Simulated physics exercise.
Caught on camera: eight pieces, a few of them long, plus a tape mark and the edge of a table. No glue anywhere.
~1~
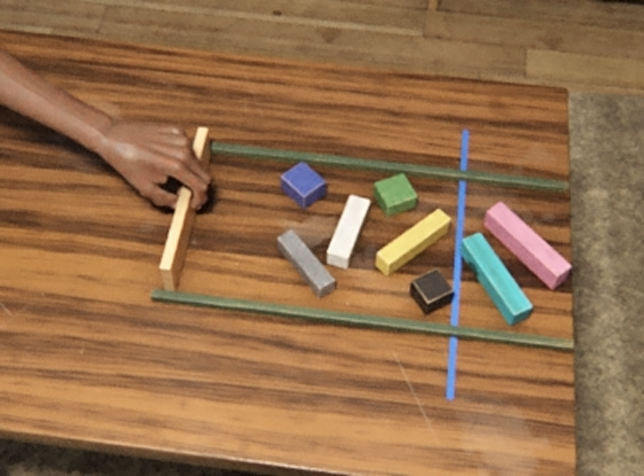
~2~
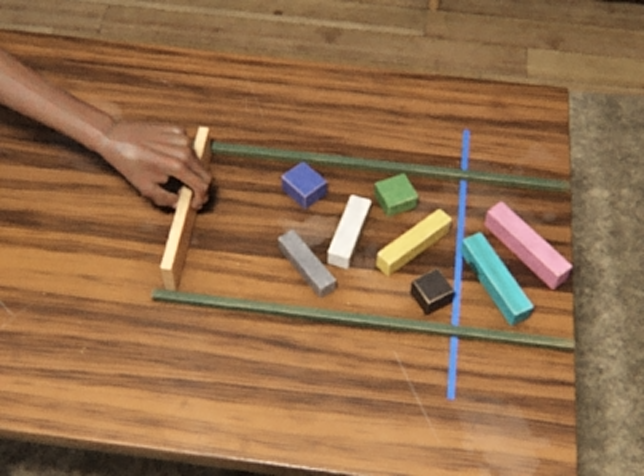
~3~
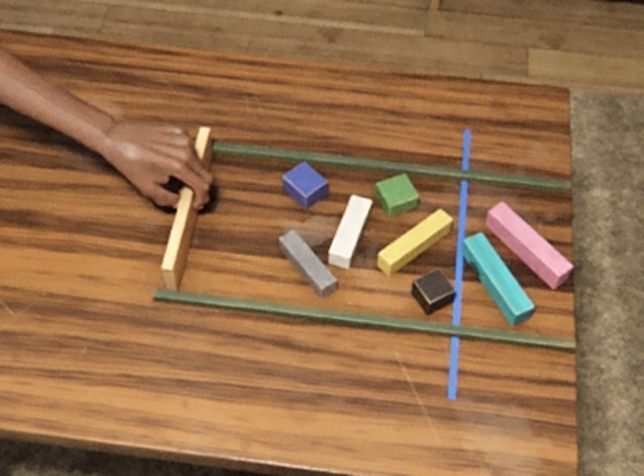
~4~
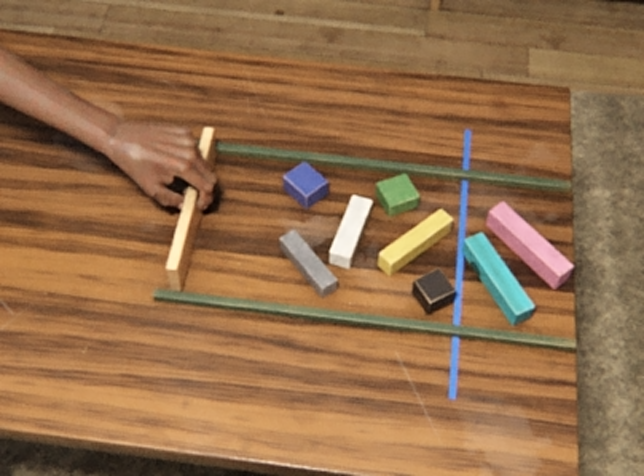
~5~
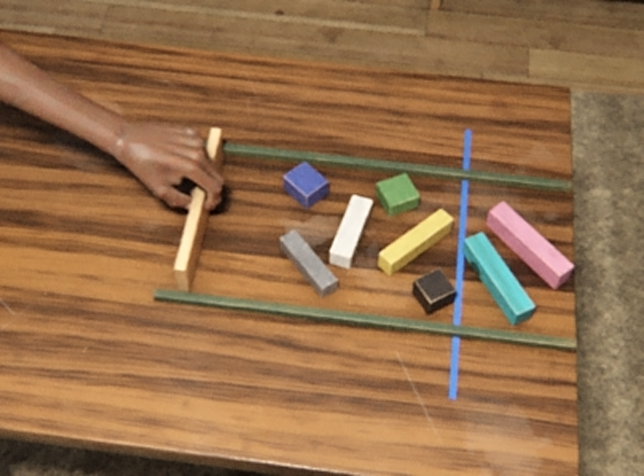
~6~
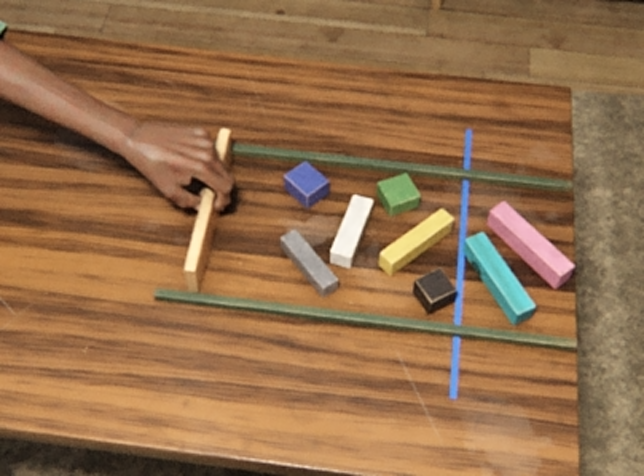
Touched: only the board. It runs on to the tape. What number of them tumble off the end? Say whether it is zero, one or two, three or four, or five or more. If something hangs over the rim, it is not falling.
Odds are the fallen group will be empty.
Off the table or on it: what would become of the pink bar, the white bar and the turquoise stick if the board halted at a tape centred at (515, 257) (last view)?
The pink bar: It is gone. The white bar: It is still there. The turquoise stick: It is gone.
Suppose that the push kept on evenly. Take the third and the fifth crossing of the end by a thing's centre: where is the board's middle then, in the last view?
At (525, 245) for the third, at (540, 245) for the fifth.
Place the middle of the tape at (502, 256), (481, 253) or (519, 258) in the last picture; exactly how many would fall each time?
Going through each try, you'd get 1, 0 and 2.
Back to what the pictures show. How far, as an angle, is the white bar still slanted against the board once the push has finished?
It measures close to 10 degrees.
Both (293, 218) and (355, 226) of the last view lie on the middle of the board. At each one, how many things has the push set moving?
First 2, after that 5.
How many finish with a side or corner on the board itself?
That makes 2.
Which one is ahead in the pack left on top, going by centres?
The one out in front is the pink bar.
Soon after, none off yet; pink bar at rest near (529, 244); turquoise stick at rest near (498, 278); black block at rest near (435, 291).
Then, none off yet; pink bar at rest near (529, 244); turquoise stick at rest near (498, 278); black block moved a little near (445, 299).
At rest, the number that fall off is zero.
